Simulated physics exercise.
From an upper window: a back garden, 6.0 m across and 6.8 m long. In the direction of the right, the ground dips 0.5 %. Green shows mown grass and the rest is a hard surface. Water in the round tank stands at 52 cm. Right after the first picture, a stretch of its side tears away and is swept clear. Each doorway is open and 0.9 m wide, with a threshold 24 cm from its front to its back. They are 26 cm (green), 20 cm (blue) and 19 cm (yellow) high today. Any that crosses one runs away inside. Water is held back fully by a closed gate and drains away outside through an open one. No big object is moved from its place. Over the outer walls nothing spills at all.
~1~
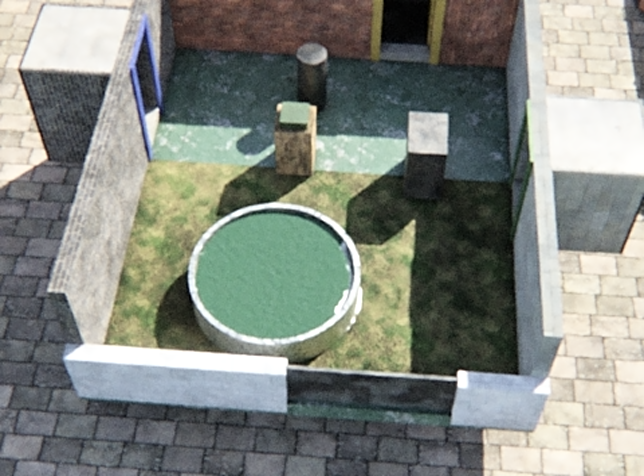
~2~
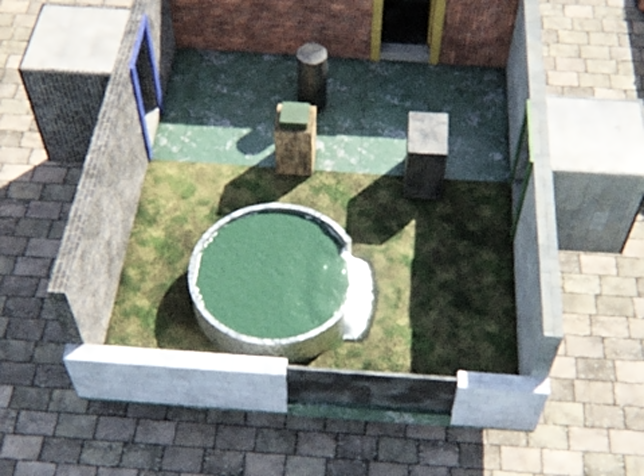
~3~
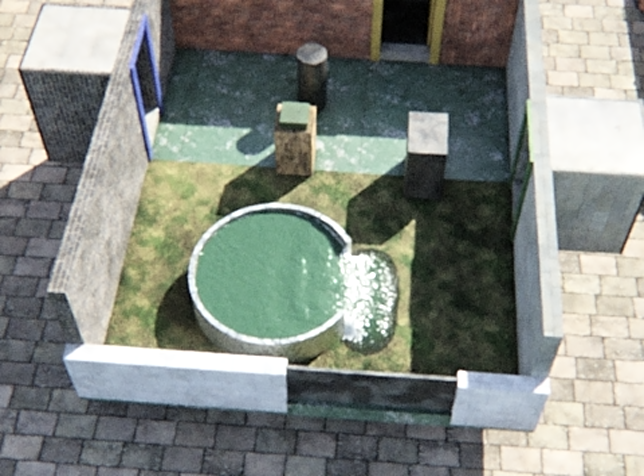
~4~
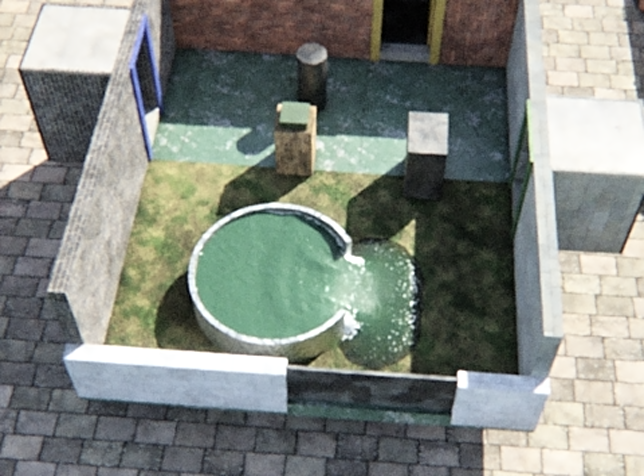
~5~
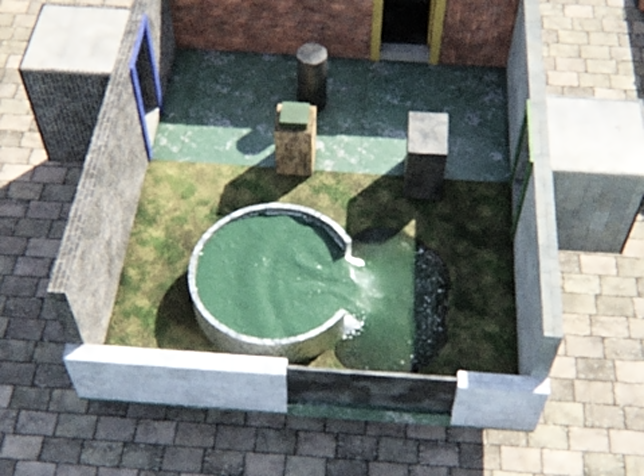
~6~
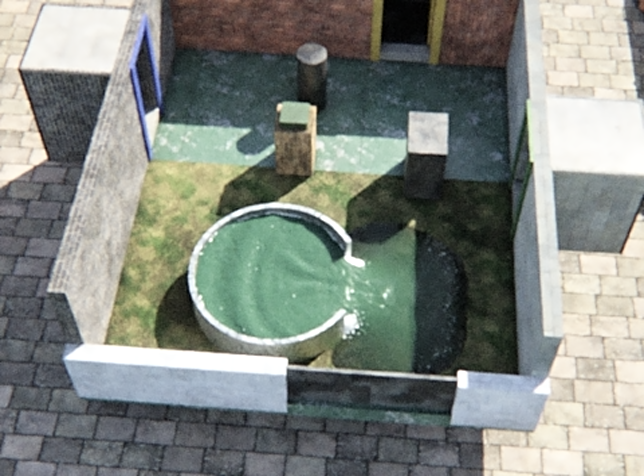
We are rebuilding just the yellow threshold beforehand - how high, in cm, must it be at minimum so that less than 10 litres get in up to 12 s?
It needs to be about 6 cm high.
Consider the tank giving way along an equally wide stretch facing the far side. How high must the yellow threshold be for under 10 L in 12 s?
It needs to be about 10.5 cm high.
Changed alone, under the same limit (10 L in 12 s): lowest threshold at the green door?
At green, roughly 10.5 cm.
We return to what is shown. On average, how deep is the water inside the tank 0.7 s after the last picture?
37 cm, roughly.
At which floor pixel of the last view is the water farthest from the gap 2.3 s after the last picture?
Close to pixel (506, 115).
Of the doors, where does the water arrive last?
Blue.
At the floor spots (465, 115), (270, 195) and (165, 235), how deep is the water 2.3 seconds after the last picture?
First spot about 0 cm, second about 0 cm, third about 0 cm.
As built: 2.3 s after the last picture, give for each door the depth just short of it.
Depths, in cm - green: 13, blue: 0, yellow: 0.
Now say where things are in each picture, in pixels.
The first picture shows still water, 52 cm deep, in the round tank at (275, 273); the yellow door at (408, 18) is dry.
In the second picture, the gap is at (354, 291), the front 0.3 m out at (367, 265); the back of the round tank holds 52 cm.
In the third picture, the front is at (390, 266), 0.6 m from the gap at (354, 293); 0.9 m2 of floor is wet, 52 cm left at the back.
In the fourth picture, water pours out at (354, 293) and has run 1.0 m, to (418, 275); about 8 cm deep outside, 52 cm at the back.
In the fifth picture, the gap is at (354, 294), the front 1.4 m out at (445, 280); the back of the round tank holds 52 cm.
In the sixth picture, the front is at (461, 278), 1.6 m from the gap at (354, 293); 4.0 m2 of floor is wet, 51 cm left at the back; the yellow door at (408, 18), 5.2 m from the gap, is still 3.8 m from the nearest water.
Then, 0.7 s after the last picture water covers 20 % of the floor, deepest (25 cm) near (369, 298); it has not reached the yellow door.
Then, 2.3 s after the last picture water covers 35 % of the floor, deepest (26 cm) near (502, 317); it has not reached the yellow door.
Then, 11.3 s after the last picture water covers 100 % of the floor, deepest (10 cm) near (504, 79); 6 cm at the yellow door, 0 litres in over its 19 cm threshold.
At the yellow door as built, the water peaked near 9 cm, 5.5 s after the last picture.
With a threshold of 5.5 cm, 18 litres would have come in within the 12 s; with 7.5 cm, 2 litres. So under 10 litres takes about 6 cm.
